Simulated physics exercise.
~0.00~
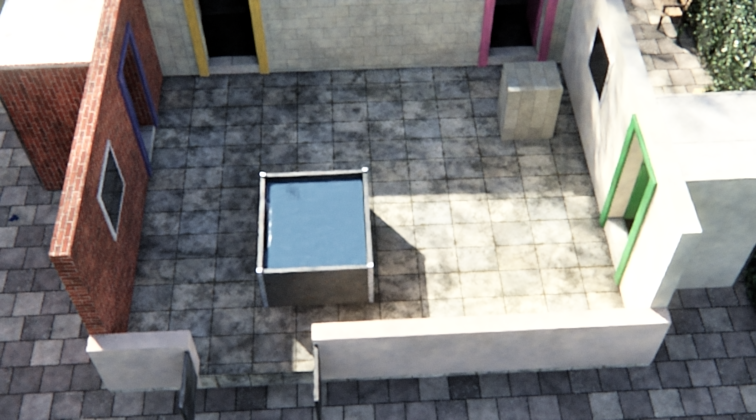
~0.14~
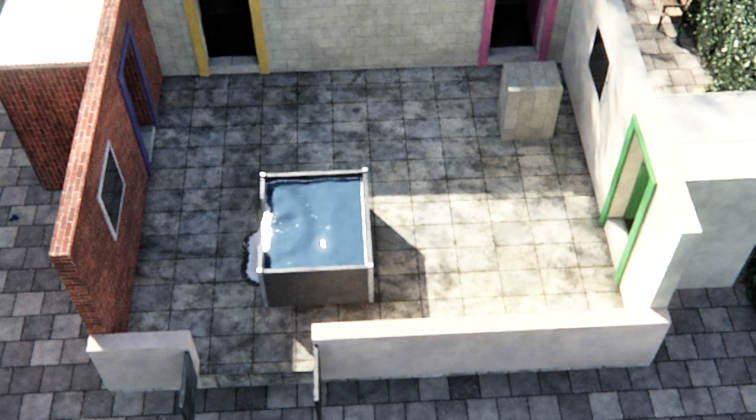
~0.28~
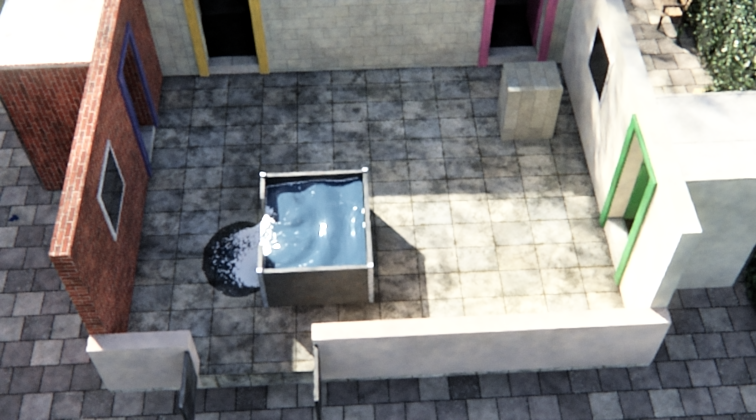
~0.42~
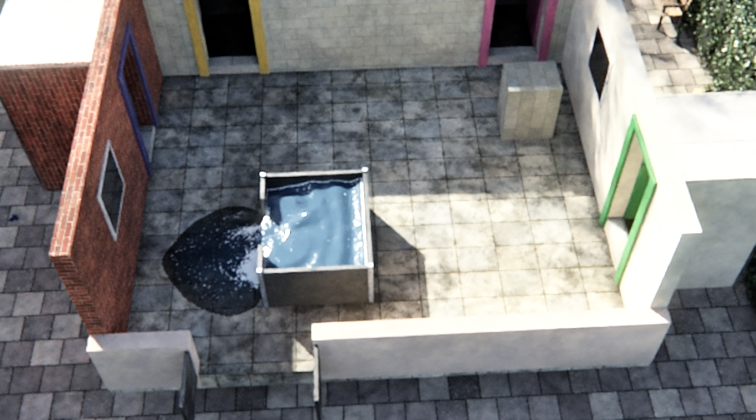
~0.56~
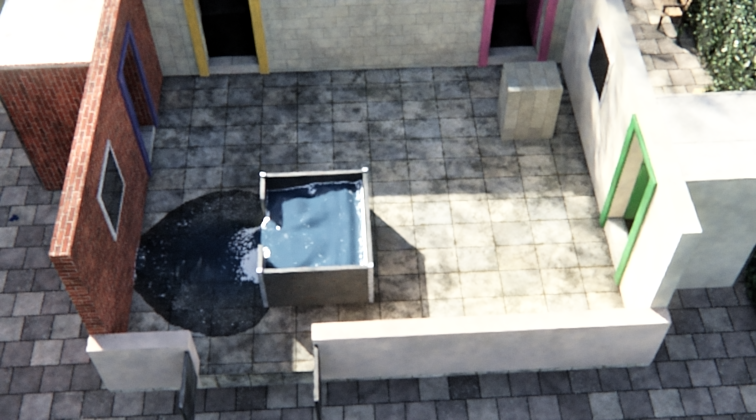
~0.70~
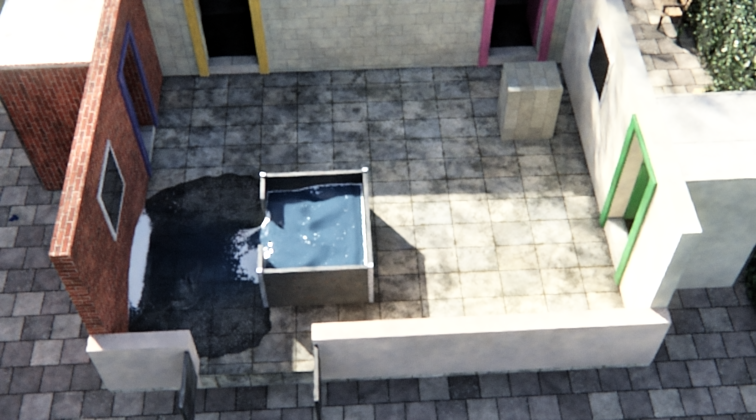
The footage shows a paved courtyard with a square tank of still water; water then pours from the tank's left side, spreading as a dark pool across the paving to the brick wall while the tank's level drops.
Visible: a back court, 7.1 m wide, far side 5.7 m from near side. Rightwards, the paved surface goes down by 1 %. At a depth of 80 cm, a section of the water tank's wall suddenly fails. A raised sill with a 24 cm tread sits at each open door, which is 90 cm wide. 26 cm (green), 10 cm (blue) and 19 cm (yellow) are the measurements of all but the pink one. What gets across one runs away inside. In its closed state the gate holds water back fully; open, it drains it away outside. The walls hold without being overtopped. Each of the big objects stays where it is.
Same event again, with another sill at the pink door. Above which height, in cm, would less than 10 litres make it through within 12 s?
Above roughly 6.5 cm.
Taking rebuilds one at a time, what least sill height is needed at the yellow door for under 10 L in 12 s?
The yellow one would have to be about 13.0 cm high.
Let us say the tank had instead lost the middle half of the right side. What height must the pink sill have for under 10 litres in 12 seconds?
Then it needs around 11.0 cm.
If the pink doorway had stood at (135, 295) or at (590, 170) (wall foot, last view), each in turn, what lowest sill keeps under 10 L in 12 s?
Around 31 and 8.0 cm respectively.
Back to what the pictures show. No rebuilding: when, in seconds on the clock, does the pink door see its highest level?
Some 11.0 s, more or less.
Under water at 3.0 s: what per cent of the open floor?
Some 35 in a hundred.
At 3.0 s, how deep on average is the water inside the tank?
About 29 cm.
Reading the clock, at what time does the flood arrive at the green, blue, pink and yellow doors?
Reading them off: Green 5.0 s, then blue 1.1 s, then pink 4.5 s, then yellow 2.2 s.
After 1.4 s water covers 15 % of the floor, deepest (50 cm) near (124, 363); it has not reached the pink door.
After 3.0 s water covers 35 % of the floor, deepest (24 cm) near (140, 246); it has not reached the pink door.
After 12.0 s water covers 95 % of the floor, deepest (10 cm) near (560, 74); 9 cm at the pink door, 0 litres in over its 20 cm sill.
At the pink door as built, the water arrived by 4.7 s and peaked near 9 cm at 11.0 s.
Run again over the same 12 s with other heights there, 14 litres in over 6 cm, 2 litres over 8 cm. The limit of 10 litres is kept from about 6.5 cm up.
